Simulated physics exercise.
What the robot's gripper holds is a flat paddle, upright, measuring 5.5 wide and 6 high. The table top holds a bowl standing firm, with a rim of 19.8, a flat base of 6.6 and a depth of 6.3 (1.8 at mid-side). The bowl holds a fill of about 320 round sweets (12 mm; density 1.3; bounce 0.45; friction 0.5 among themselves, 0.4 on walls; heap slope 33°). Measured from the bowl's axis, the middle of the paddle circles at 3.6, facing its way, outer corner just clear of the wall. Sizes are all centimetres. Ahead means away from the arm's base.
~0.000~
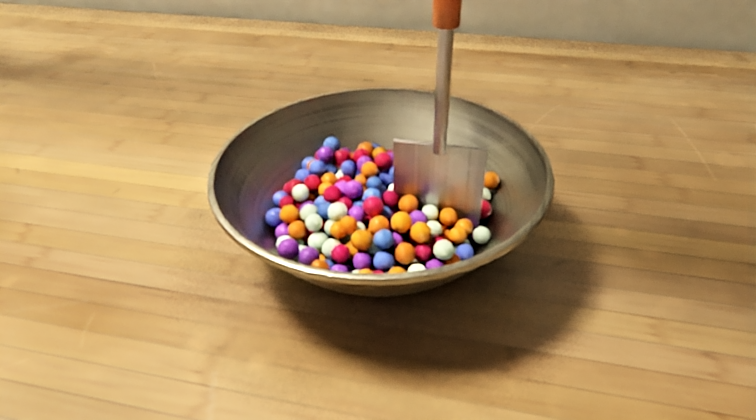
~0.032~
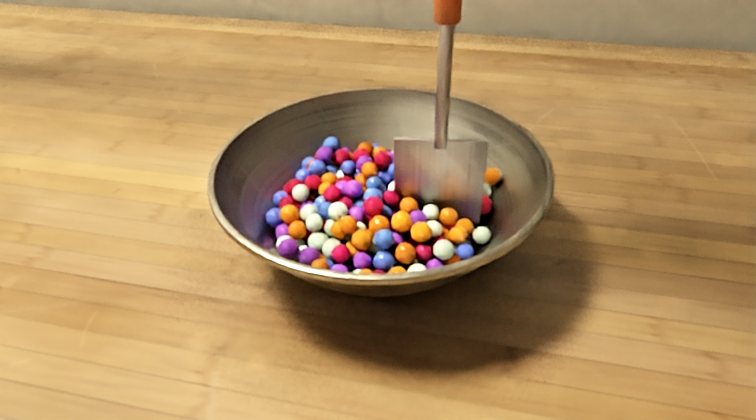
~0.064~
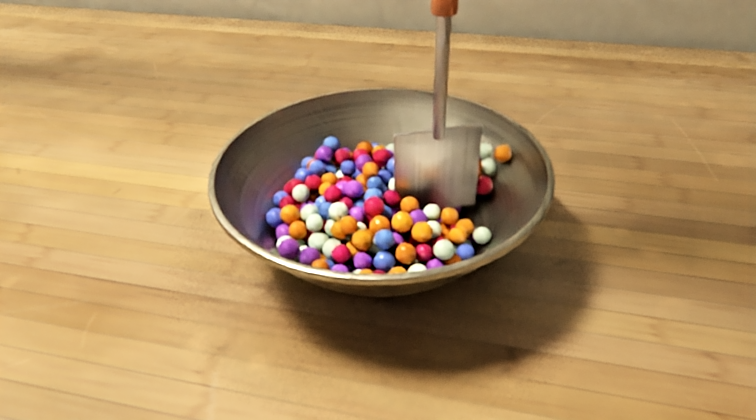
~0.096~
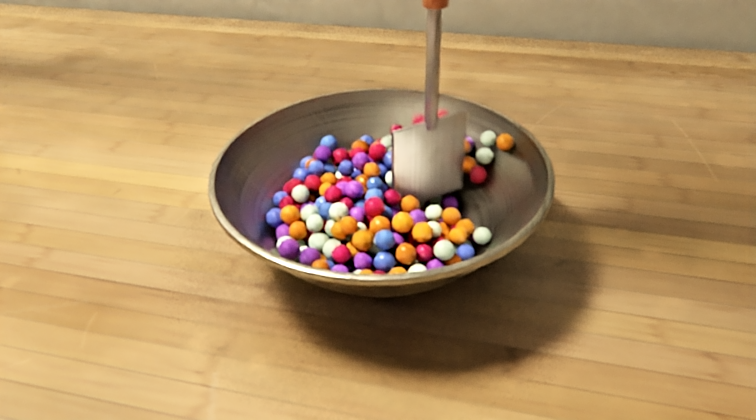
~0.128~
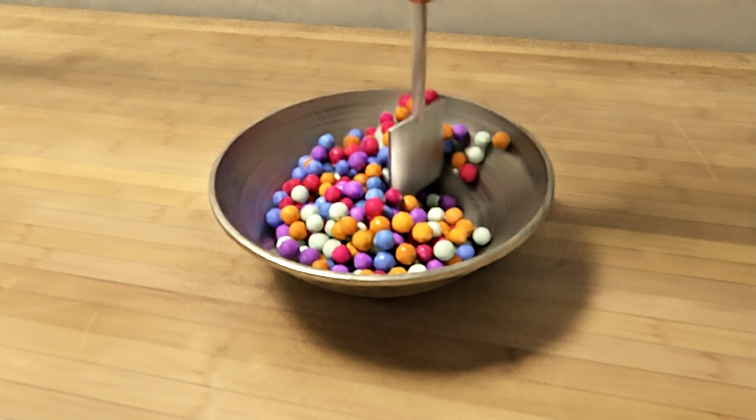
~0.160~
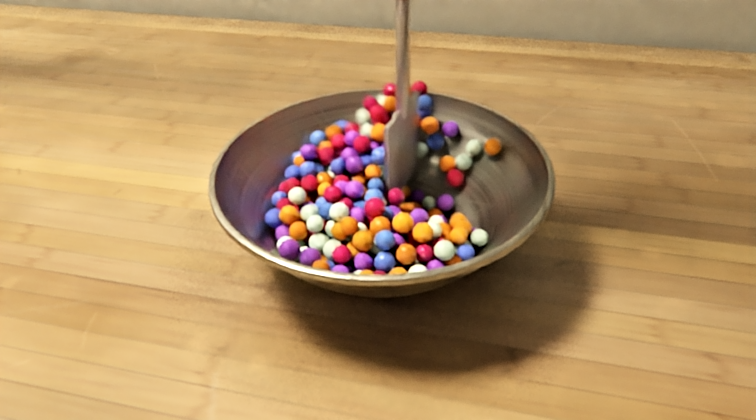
A flat metal paddle sweeps leftward through colourful balls in a bowl, pushing some up behind.
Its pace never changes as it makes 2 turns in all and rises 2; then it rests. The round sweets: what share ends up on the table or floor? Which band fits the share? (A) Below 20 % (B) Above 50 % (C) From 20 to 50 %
Below 20 %.
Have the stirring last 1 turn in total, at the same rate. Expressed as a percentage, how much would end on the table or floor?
I'd reckon near 5 per cent.
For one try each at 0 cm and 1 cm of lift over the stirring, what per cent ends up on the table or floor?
Close to 20 percent and close to 15 percent.
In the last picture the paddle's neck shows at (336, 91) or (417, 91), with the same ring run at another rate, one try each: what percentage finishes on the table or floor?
It comes to roughly 40 per cent and then 0 per cent.
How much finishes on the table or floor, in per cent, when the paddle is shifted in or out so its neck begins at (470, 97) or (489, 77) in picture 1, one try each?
Close to 5 per cent for the first and close to 0 per cent for the second.
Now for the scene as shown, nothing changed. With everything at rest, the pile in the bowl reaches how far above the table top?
Top height: Around 6.5 cm.
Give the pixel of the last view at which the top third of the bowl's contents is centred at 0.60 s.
Around (470, 205).
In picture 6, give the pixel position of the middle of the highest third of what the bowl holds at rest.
The centre sits around (402, 187) in the last picture.
After 0.60 s, 332° round, highest piece 8 above the table; 297 in the bowl, 18 on the table or floor, 1 in flight or on the tool.
After 1.03 s, 223° round, highest piece 7 above the table; 290 in the bowl, 26 on the table or floor.
After 1.45 s, 0° round, highest piece 6 above the table; 290 in the bowl, 26 on the table or floor.
After 2.15 s, 0° round, highest piece 6 above the table; 290 in the bowl, 26 on the table or floor.
At rest, 290 in the bowl, 26 on the table or floor. That is 8 % on the table or floor.
